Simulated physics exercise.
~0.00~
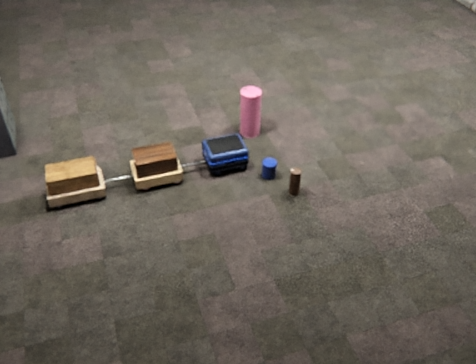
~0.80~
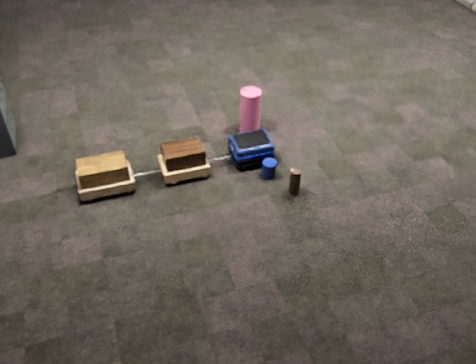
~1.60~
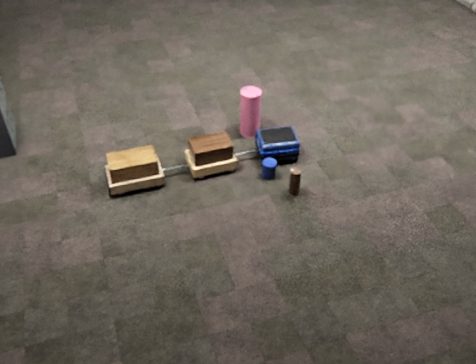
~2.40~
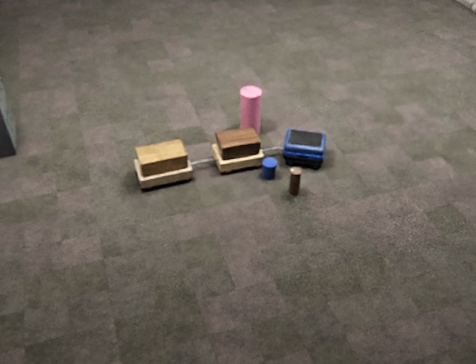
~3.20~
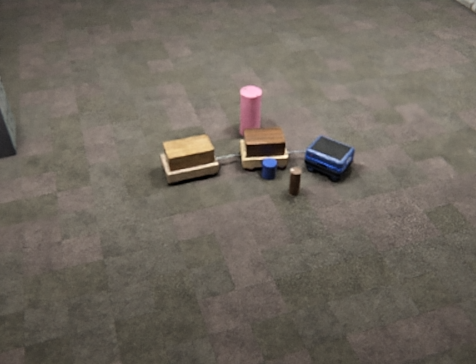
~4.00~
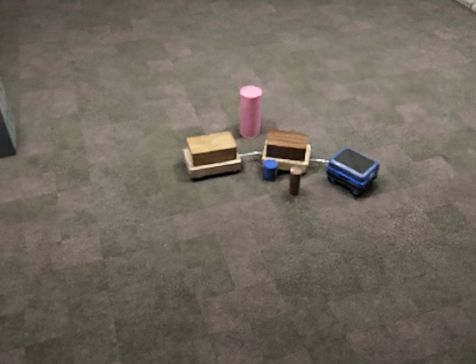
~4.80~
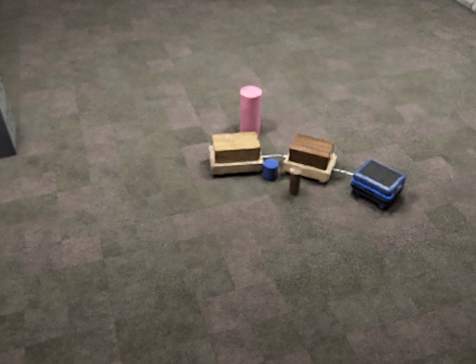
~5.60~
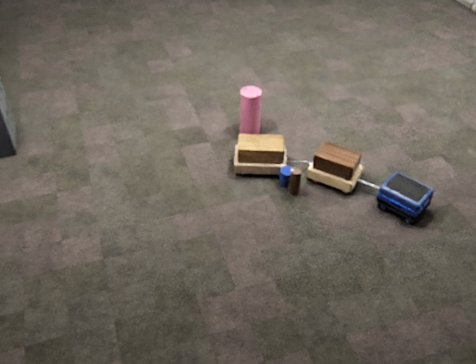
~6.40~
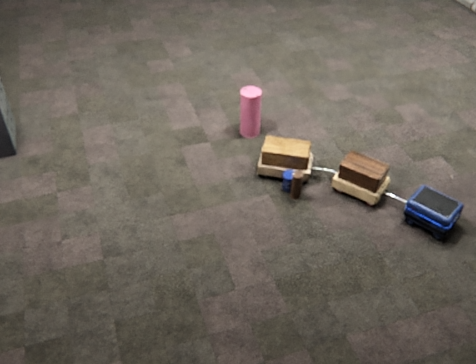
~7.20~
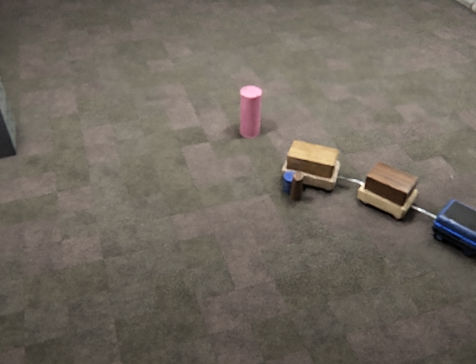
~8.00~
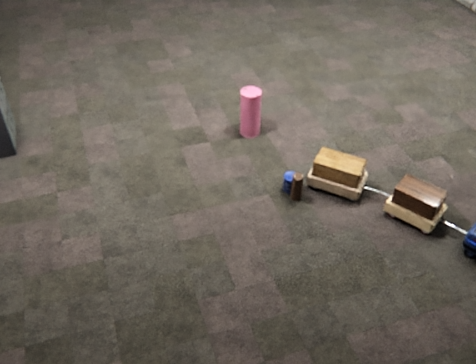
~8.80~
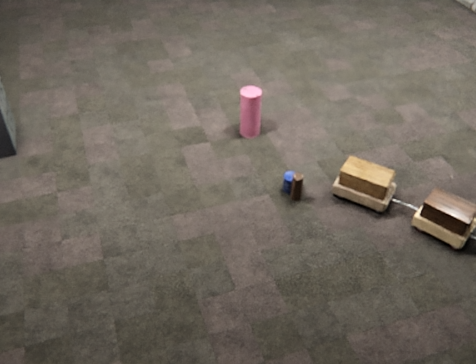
On a carpeted floor, a blue tug tows two carts right, shifting a blue pail slightly.
